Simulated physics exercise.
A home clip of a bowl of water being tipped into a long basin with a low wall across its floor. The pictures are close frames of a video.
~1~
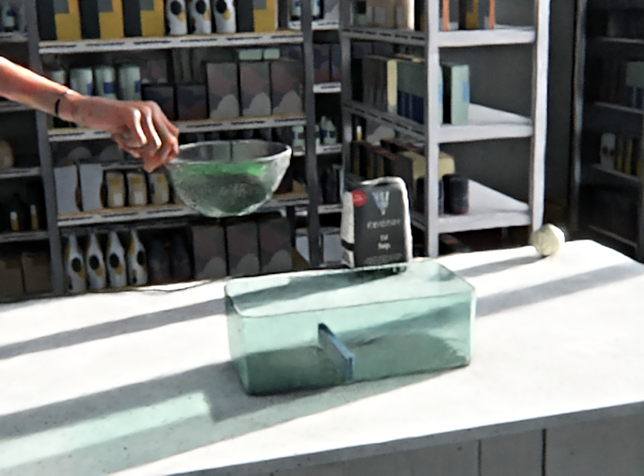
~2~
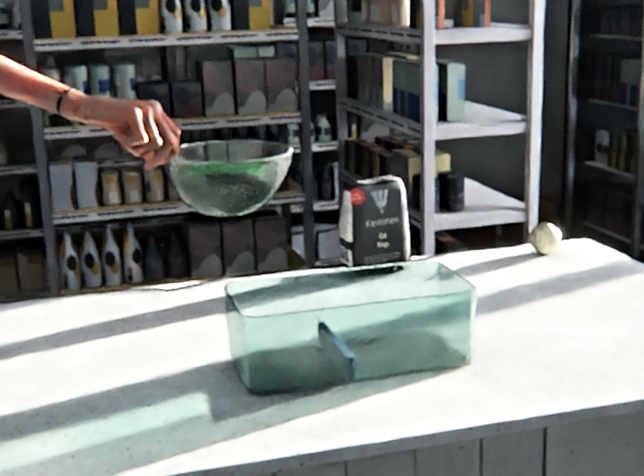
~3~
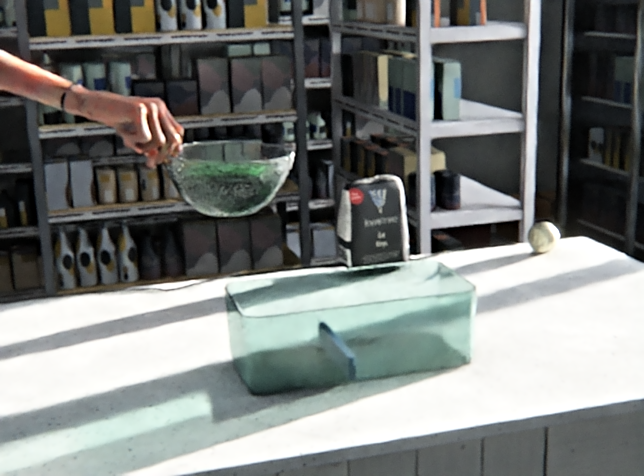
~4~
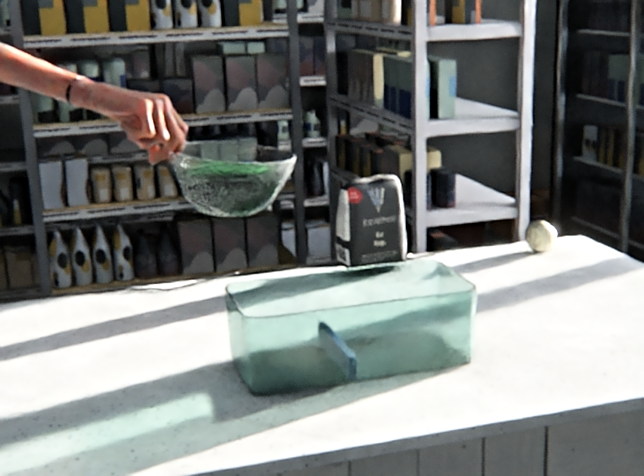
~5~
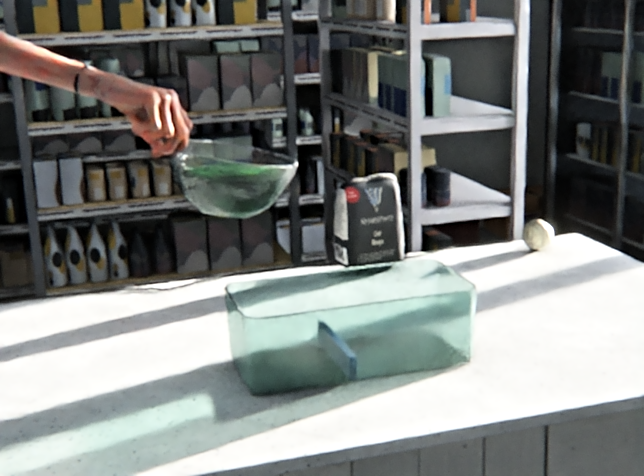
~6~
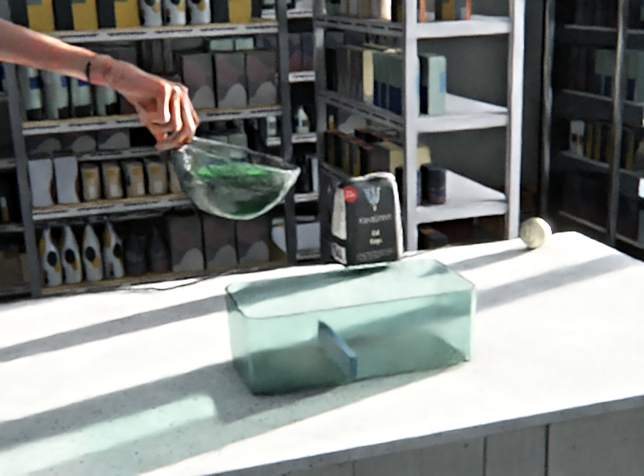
A bare arm with a dark wristband reaches in from the left, holding a clear glass bowl with a green tint over a pale, sunlit counter, seen from slightly above. Below sits a long, greenish glass basin with a low blue wall inside, a black-and-white package and small pale ball behind, and stocked shelves beyond. The hand slowly tilts the bowl rightward as the background shifts slightly left.
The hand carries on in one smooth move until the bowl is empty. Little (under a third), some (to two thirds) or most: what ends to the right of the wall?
The share right of the wall is between a third and two thirds.
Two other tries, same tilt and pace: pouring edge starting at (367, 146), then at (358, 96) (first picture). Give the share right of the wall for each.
Roughly 90 per cent, and 85 per cent.
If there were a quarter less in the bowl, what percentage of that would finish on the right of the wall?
Roughly 40 in a hundred.
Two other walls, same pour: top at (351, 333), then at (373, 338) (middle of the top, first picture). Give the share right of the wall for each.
About 15 and 15 per cent.
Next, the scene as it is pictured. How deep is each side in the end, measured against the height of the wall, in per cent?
The left part 40 per cent, the right part 30.
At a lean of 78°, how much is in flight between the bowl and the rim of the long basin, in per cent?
Near 45 %.
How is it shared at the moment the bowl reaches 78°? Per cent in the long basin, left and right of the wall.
Near 5 on the left, 20 on the right.
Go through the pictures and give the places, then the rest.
In the first picture, tilt 0°; pouring edge (288, 148); surface from (169, 177) to (281, 168); the long basin's rim runs from (231, 302) to (457, 276); the wall's top is at (334, 340).
In the second picture, tilt 1°; pouring edge (289, 149); surface from (170, 176) to (282, 168).
In the third picture, tilt 3°; pouring edge (291, 152); surface from (172, 176) to (283, 169).
In the fourth picture, tilt 7°; pouring edge (293, 156); surface from (174, 176) to (284, 171).
In the fifth picture, tilt 11°; pouring edge (294, 162); surface from (177, 176) to (286, 171).
In the sixth picture, tilt 17°; pouring edge (296, 169); surface from (180, 178) to (290, 172).
A moment on, the bowl is tipped on its side and 32 per cent is still to pour, 5 is left of the wall and 20 right of it.
Next, the bowl is tipped right over and 0 per cent is still to pour, 49 is left of the wall and 49 right of it.
Then the bowl is tipped right over and 0 per cent is still to pour, 47 is left of the wall and 51 right of it.
Later the bowl is tipped right over and 0 per cent is still to pour, 47 is left of the wall and 51 right of it.
At rest 47 per cent lies left of the wall, 52 right of it and 1 outside.
